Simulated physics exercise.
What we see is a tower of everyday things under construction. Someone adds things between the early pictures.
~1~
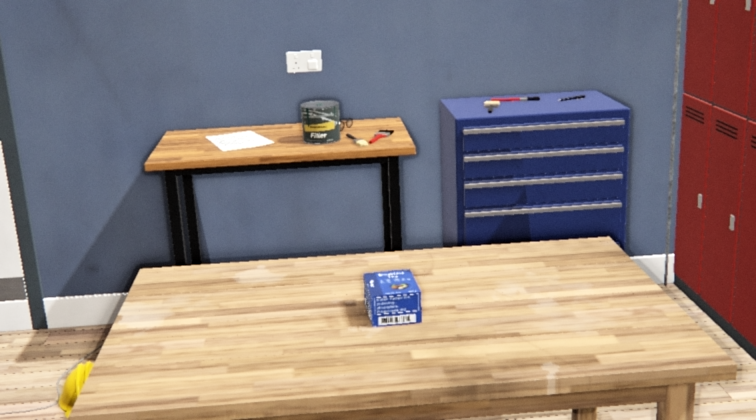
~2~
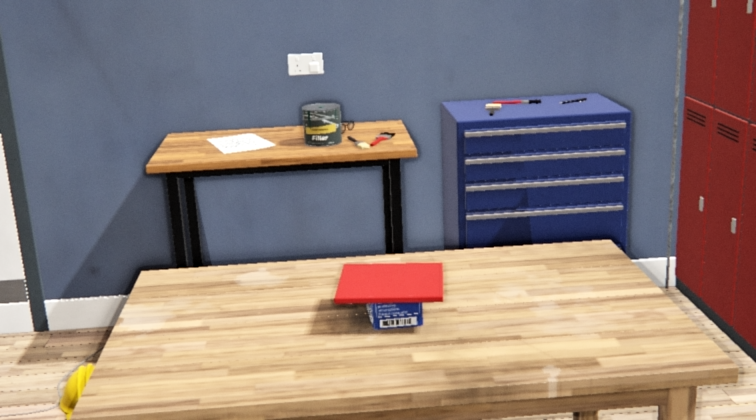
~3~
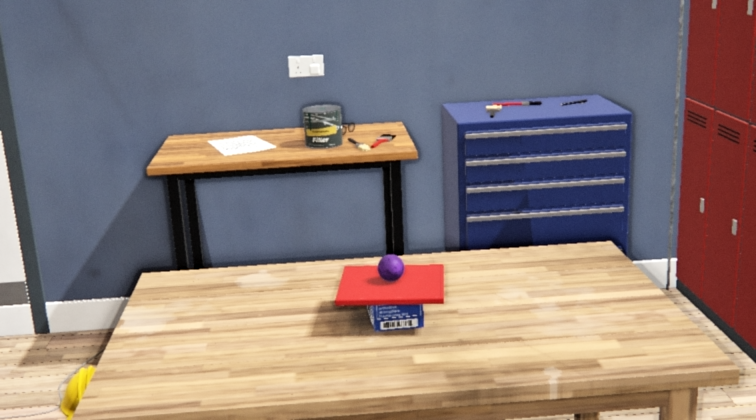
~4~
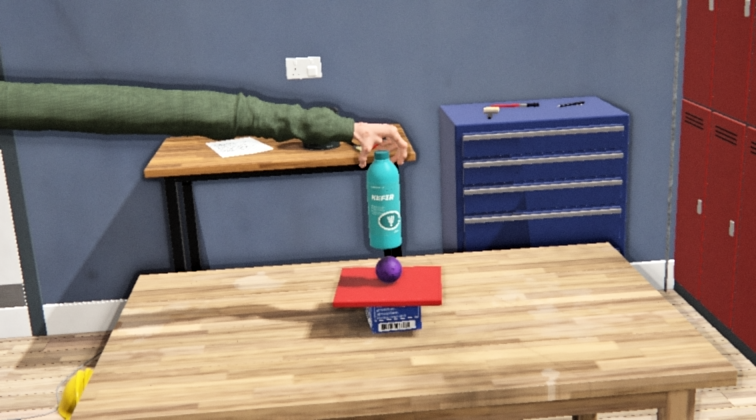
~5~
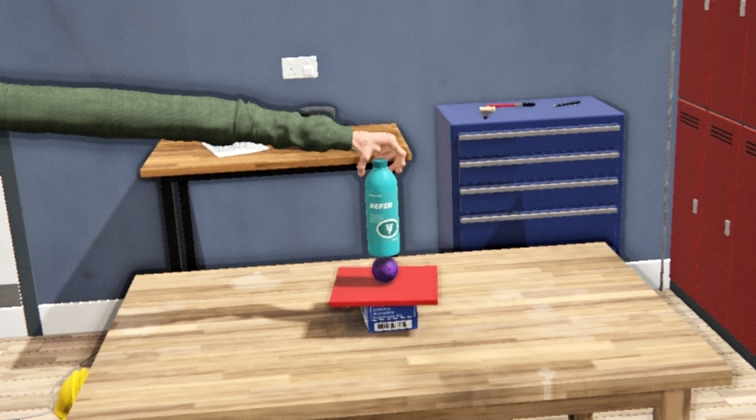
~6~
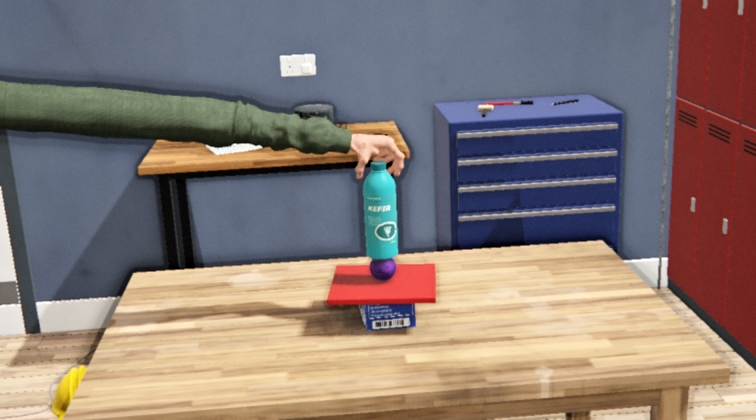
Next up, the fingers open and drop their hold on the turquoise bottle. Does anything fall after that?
Unstable.
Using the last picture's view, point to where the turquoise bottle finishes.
The object finishes somewhere near (469, 253).
Then, 1.40 s after the last picture, turquoise bottle now fallen.
Then, 1.60 s after the last picture, red tray tipped 4° from how it was.
Then, 2.00 s after the last picture, things are still on the move.
At rest, fallen, turquoise bottle; the other 3 in place. Seen from the same camera at the end, turquoise bottle near (470, 253). The pile loses its balance.
